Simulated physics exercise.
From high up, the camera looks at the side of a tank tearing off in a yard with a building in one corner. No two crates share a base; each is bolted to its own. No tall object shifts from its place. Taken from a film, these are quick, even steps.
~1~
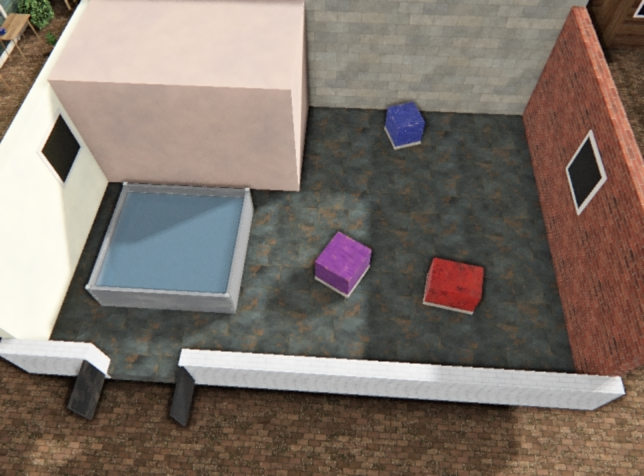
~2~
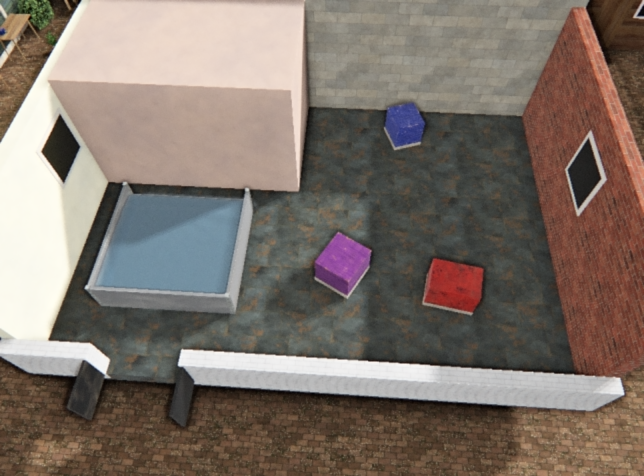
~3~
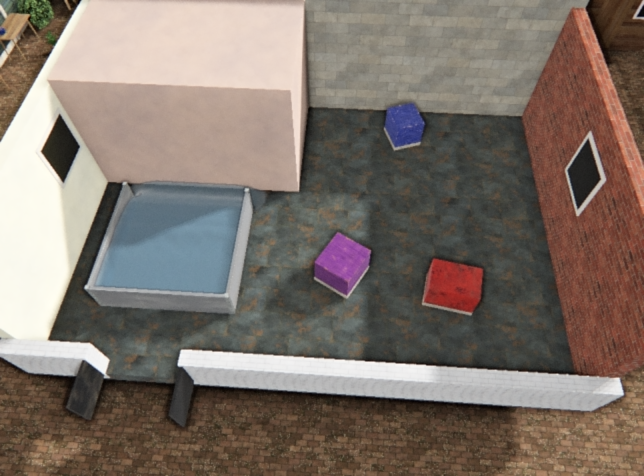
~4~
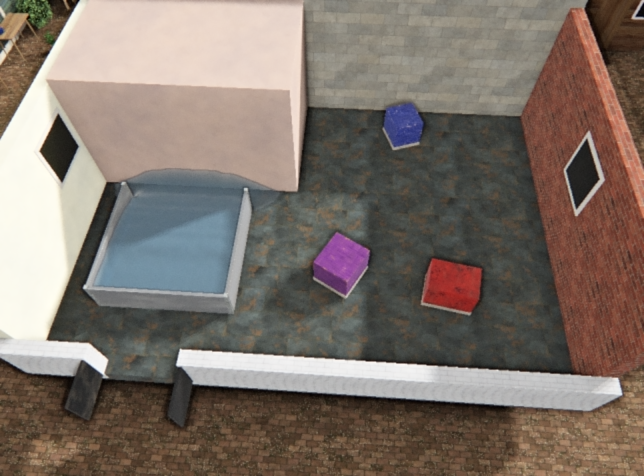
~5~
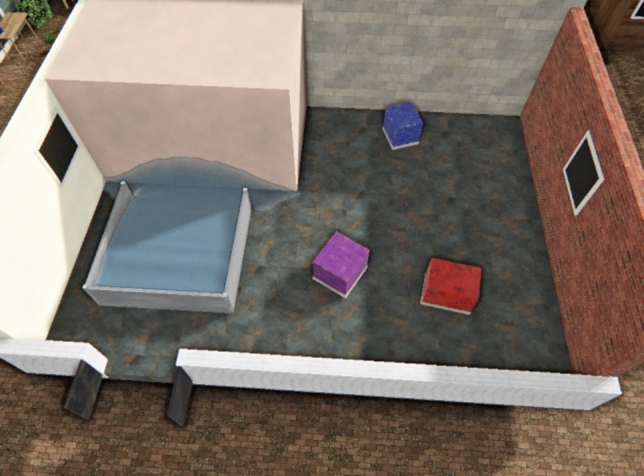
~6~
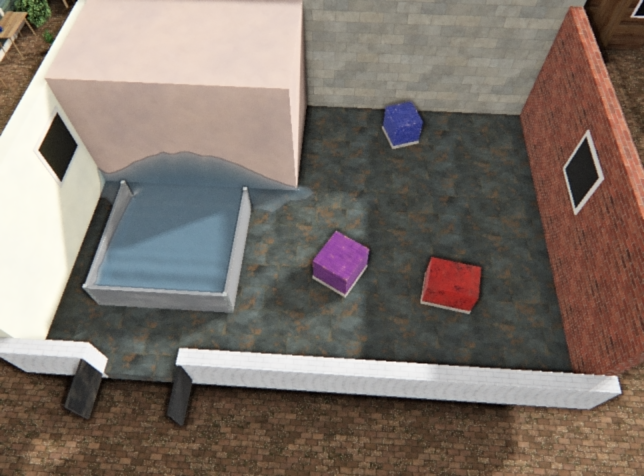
A pale pinkish building fills the back left corner of a walled yard with a dark mottled floor, seen from high above by a camera that barely shifts. A grey-sided tank of blue water sits in front of it, with a purple crate near the middle, a red one to the right and a blue one behind. The tank's far side gives way, and water surges against the building and spreads a little rightward, while the crates stay put.
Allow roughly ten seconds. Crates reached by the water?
Red crate reached, purple crate reached, blue crate not reached.
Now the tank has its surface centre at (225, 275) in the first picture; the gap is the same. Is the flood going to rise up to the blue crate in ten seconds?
Result - blue crate gets flooded.
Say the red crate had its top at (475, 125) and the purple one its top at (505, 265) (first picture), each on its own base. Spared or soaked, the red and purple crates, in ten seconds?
Looking at both, the red crate is left untouched, and the purple crate gets submerged.
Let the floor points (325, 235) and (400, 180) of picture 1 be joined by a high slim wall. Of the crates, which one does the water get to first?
First to be reached: The one in purple.
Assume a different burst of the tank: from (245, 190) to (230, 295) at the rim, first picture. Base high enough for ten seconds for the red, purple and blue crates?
The red crate is reached; the purple crate is reached; the blue crate is reached.
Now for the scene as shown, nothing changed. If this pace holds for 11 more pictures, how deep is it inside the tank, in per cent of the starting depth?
Roughly 58 percent.
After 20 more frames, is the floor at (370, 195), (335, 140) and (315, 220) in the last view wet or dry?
Result by point, in sequence: Waterlogged, then unwetted, then waterlogged.
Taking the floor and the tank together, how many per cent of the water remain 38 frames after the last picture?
98 in a hundred.
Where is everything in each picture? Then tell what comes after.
In the first frame, the tank at (174, 238) is whole and still.
In the second frame, water pours out on the tank's far side and has run to (254, 206).
In the third frame, the front is at (261, 194), out from the gap on the tank's far side.
In the fourth frame, water pours out on the tank's far side and has run to (278, 192).
In the fifth frame, the front is at (296, 193), out from the gap on the tank's far side.
In the sixth frame, water pours out on the tank's far side and has run to (308, 190).
A moment on, water covers 15 % of the floor; the red crate not reached, the purple crate water round its plinth, the blue crate not reached.
Next, water covers 30 % of the floor; the red crate water round its plinth, the purple crate water round its plinth, the blue crate not reached.
Then, water covers 55 % of the floor; the red crate water round its plinth, the purple crate water round its plinth, the blue crate water round its plinth.
Later, water covers 75 % of the floor; the red crate water round its plinth, the purple crate water round its plinth, the blue crate water round its plinth.
In the end, water covers 90 % of the floor; the red crate was topped, the purple crate was topped, the blue crate stayed above the water.
